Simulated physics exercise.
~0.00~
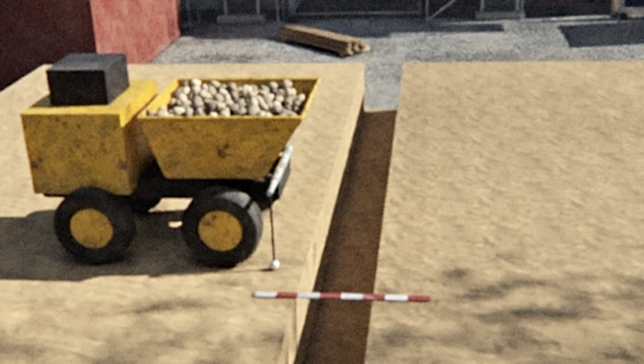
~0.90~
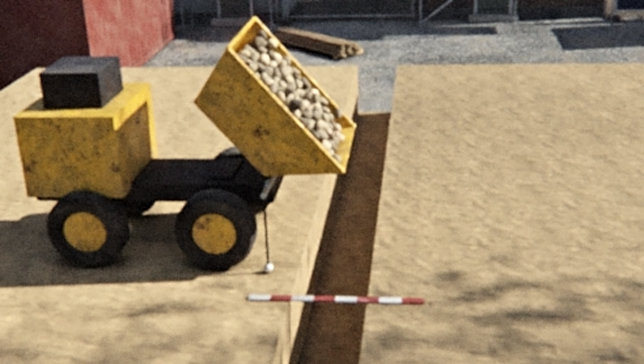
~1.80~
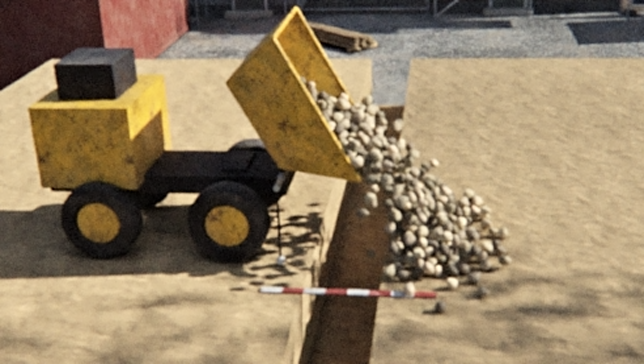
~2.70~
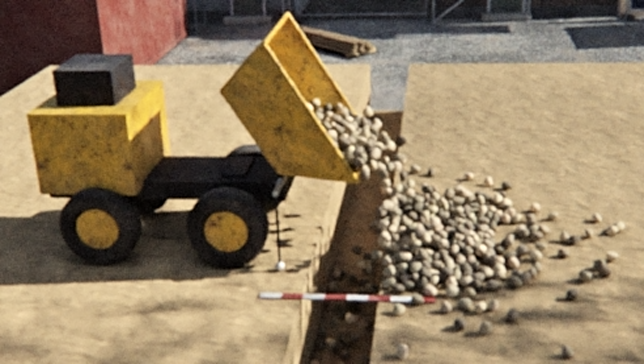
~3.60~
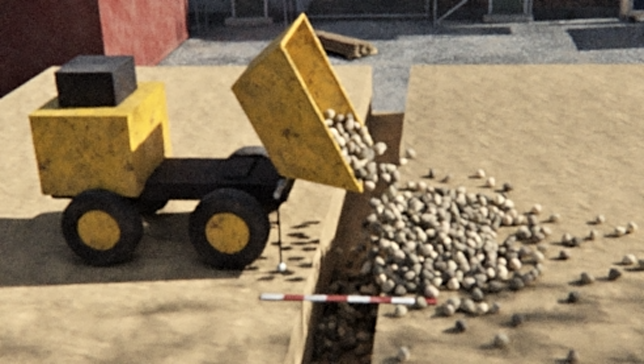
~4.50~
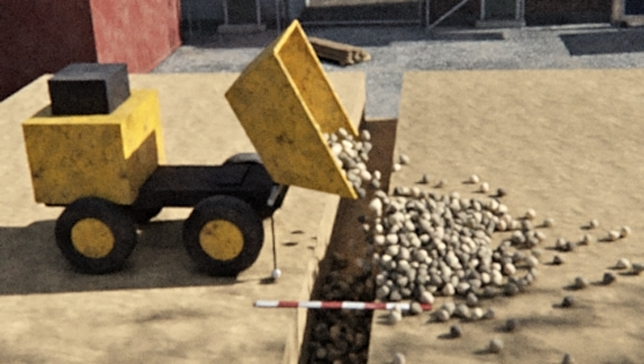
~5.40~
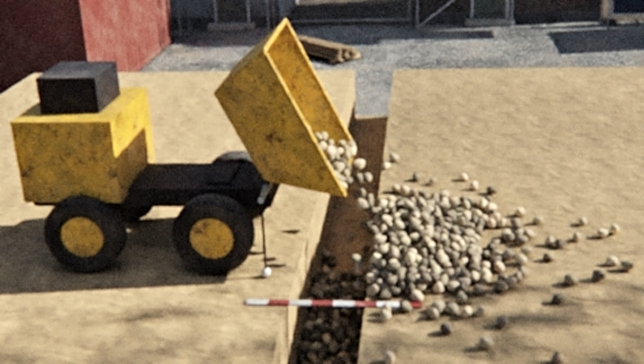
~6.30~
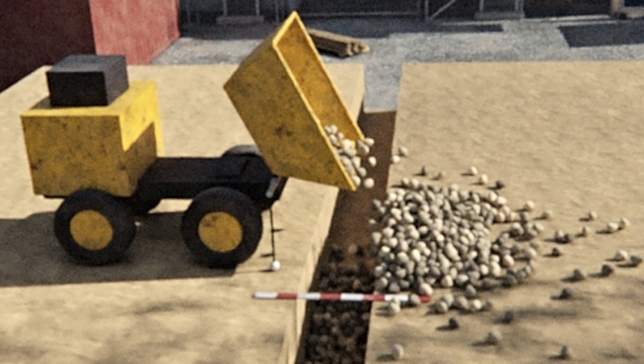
At the start, a small yellow dumper with black wheels stands at the left of a narrow trench, its body full of pale rounded stones. The body tips steeply toward the trench while the stones still sit inside. Then they pour over the lip, many landing on the sandy ground beyond the gap. The body swings back slightly and forward again, shaking out more stones, some of which drop into the trench. At the end, the body stays steeply tilted with a few stones near its lip, a broad heap lies across the trench, and stray stones dot the ground to the right.
